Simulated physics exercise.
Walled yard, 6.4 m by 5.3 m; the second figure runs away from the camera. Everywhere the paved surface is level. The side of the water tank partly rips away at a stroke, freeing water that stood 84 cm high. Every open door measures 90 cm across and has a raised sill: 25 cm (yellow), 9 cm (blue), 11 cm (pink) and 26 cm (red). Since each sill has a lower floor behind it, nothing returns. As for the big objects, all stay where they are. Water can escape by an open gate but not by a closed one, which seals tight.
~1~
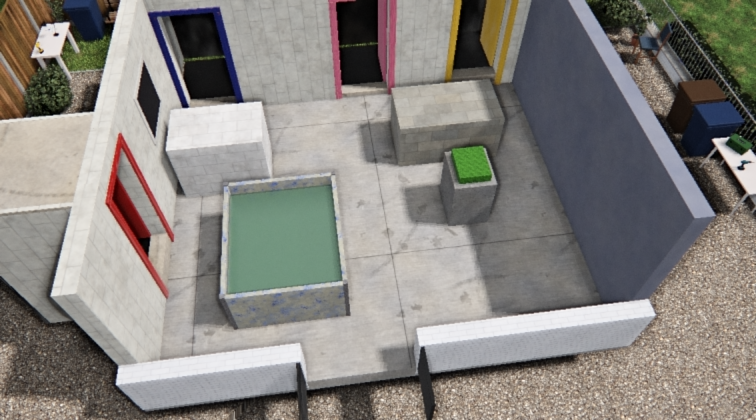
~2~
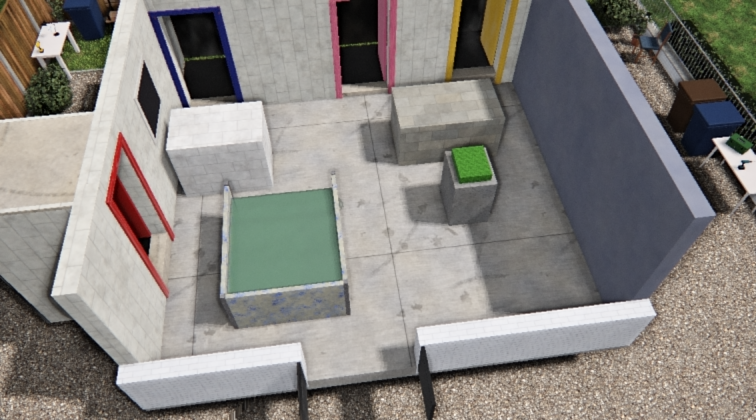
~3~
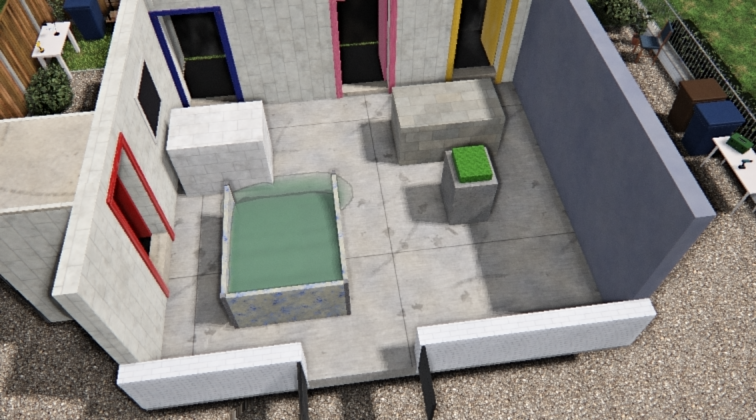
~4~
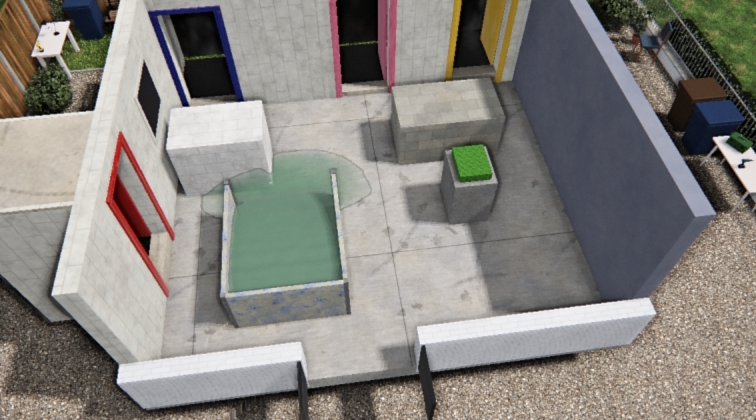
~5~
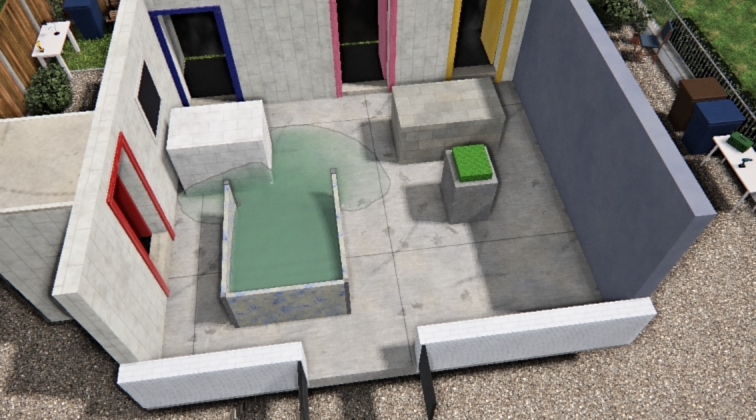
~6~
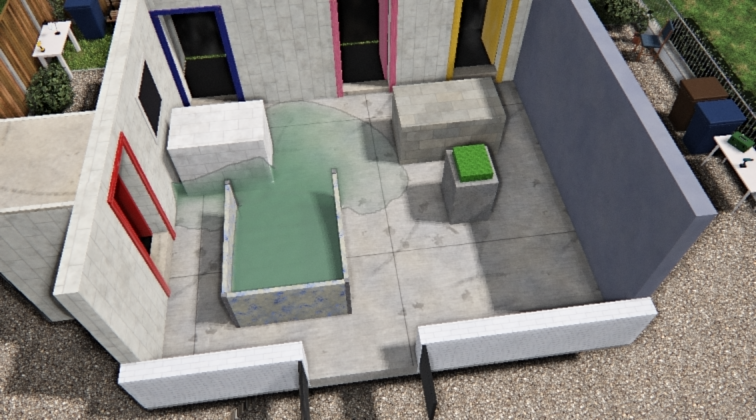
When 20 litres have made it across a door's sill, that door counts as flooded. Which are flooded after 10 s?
Yellow door: Lags behind the figure, blue door: Outstrips the figure, pink door: Outstrips the figure, red door: Lags behind the figure.
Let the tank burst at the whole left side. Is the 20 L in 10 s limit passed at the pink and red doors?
Outcome at pink: Not exceeded; outcome at red: Exceeded.
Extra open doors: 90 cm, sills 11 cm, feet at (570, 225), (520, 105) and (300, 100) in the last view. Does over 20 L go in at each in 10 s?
In sequence the answers are less than that, more than that and more than that.
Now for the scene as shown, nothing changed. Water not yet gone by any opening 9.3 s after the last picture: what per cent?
Still there: Roughly 82 %.
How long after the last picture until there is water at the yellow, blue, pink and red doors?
Yellow: 1.2 s; blue: 0.5 s; pink: 0.2 s; red: 0.4 s.
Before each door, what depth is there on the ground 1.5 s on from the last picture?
Depths in centimetres - yellow: 6, blue: 17, pink: 27, red: 13.
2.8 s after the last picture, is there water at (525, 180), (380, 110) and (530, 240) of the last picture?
First spot soaked, second soaked, third bone dry.
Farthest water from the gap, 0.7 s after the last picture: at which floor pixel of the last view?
About (420, 91) in the last view.
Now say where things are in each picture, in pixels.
The water tank at (283, 234) is whole and still, 84 cm deep, in the first picture.
The front is at a hidden place, 0.9 m from the gap on the water tank's far side; 0.4 m2 of floor is under water; 84 cm left at the back of the water tank, in the second picture.
Water pours out on the water tank's far side and has run 1.1 m, to a hidden place; typically 15 cm deep outside, 83 cm at the water tank's back, in the third picture.
The front is at (206, 195), 1.5 m from the gap on the water tank's far side; 2.3 m2 of floor is under water; 75 cm left at the back of the water tank, in the fourth picture.
The front is at (308, 128), 2.0 m from the gap on the water tank's far side; 3.8 m2 of floor is under water; 71 cm left at the back of the water tank, in the fifth picture.
The front is at (304, 104), 2.6 m from the gap on the water tank's far side; 5.3 m2 of floor is under water; 69 cm left at the back of the water tank, in the sixth picture.
Then, 0.7 s after the last picture water covers 35 % of the floor and is deepest (48 cm) near (265, 194); yellow door not reached, blue door 5 cm at the sill, 0 L in, pink door 26 cm at the sill, 11 L in, red door 11 cm at the sill, 0 L in.
Then, 1.5 s after the last picture water covers 45 % of the floor and is deepest (38 cm) near (377, 108); yellow door 6 cm at the sill, 0 L in, blue door 17 cm at the sill, 5 L in, pink door 27 cm at the sill, 85 L in, red door 13 cm at the sill, 0 L in.
Then, 2.8 s after the last picture water covers 65 % of the floor and is deepest (29 cm) near (517, 101); yellow door 14 cm at the sill, 0 L in, blue door 17 cm at the sill, 56 L in, pink door 18 cm at the sill, 167 L in, red door 8 cm at the sill, 0 L in.
Then, 5.3 s after the last picture water covers 90 % of the floor and is deepest (18 cm) near (603, 312); yellow door 14 cm at the sill, 0 L in, blue door 11 cm at the sill, 112 L in, pink door 10 cm at the sill, 189 L in, red door 7 cm at the sill, 0 L in.
Then, 9.3 s after the last picture water covers 100 % of the floor and is deepest (10 cm) near (608, 324); yellow door 9 cm at the sill, 0 L in, blue door 6 cm at the sill, 118 L in, pink door 8 cm at the sill, 190 L in, red door 7 cm at the sill, 0 L in.
